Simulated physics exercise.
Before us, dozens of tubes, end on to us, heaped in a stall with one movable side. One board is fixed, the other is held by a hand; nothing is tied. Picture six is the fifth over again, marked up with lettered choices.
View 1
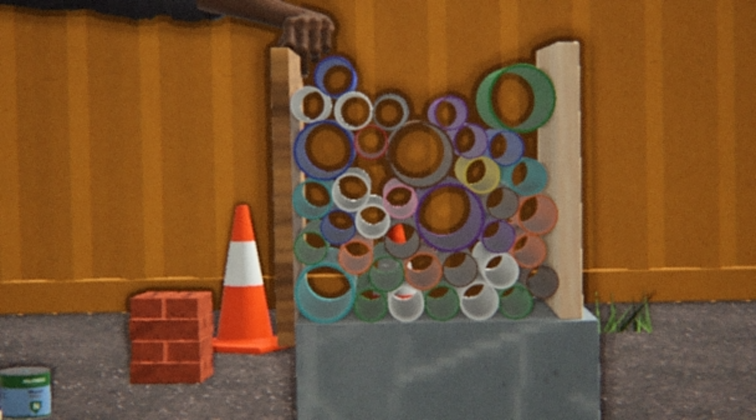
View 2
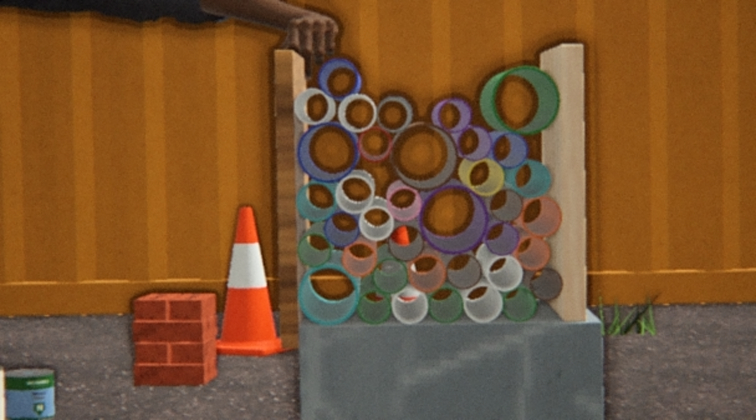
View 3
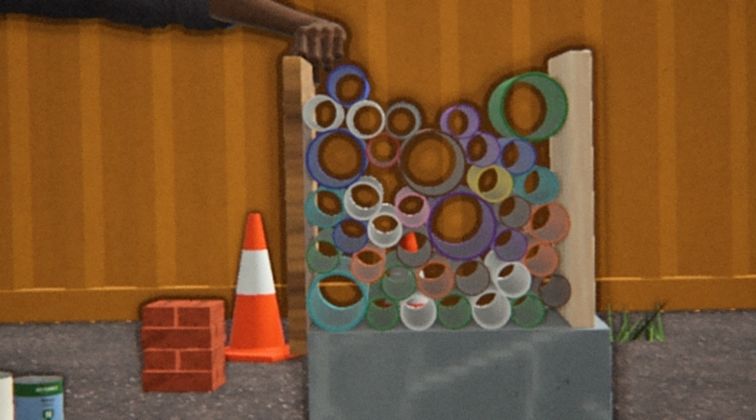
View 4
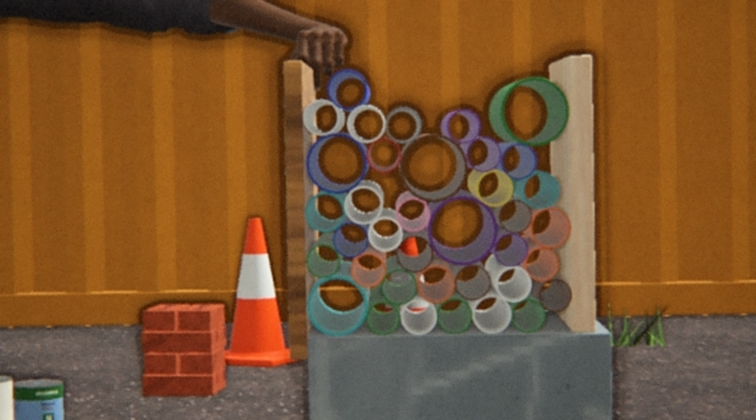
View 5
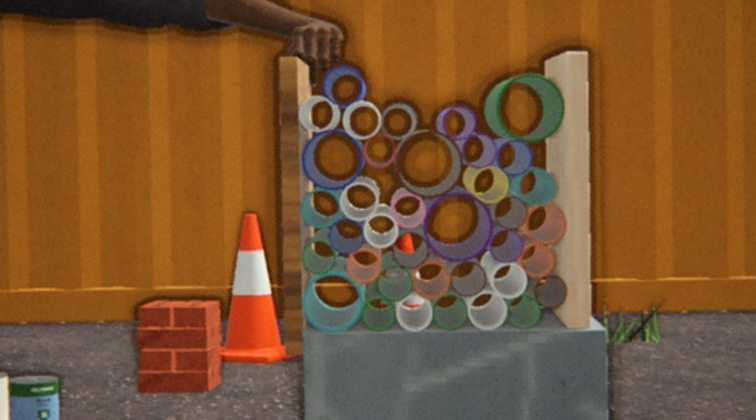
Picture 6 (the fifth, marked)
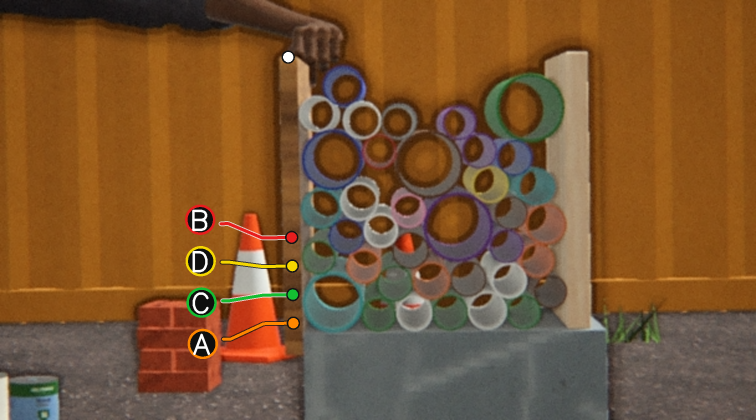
In front of an orange corrugated wall, a hand gripped the top of the left wooden board beside a heap of colourful tubes, and nothing in the stack shifted while the view wobbled slightly.
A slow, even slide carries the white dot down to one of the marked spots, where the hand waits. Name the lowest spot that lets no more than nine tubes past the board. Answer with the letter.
Down to D.
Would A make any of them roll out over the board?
Yes.
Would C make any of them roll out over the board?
Yes, at C.
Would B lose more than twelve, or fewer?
It loses fewer than twelve.
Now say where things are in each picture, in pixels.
In the first picture, a turquoise tube (325, 293); a green tube (516, 303); an orange tube (355, 257).
In the second picture, an orange tube (359, 259); an orange tube (533, 253).
In the third picture, an orange tube (550, 223); a yellow tube (494, 184).
In the fourth picture, a white tube (322, 118).
In the fifth picture, side board (298, 201); a turquoise tube (333, 302); a green tube (524, 312).
On the marked copy, A at (293, 323); B at (292, 237); C at (293, 294); D at (292, 266); the white dot at (288, 57).
Following D. Soon after the start, top of the board (300, 153).
Later, top of the board (302, 257).
In the end, top of the board (302, 265), seven out over the board.
As for the rest, A ten out over the board; B two out over the board; C ten out over the board.
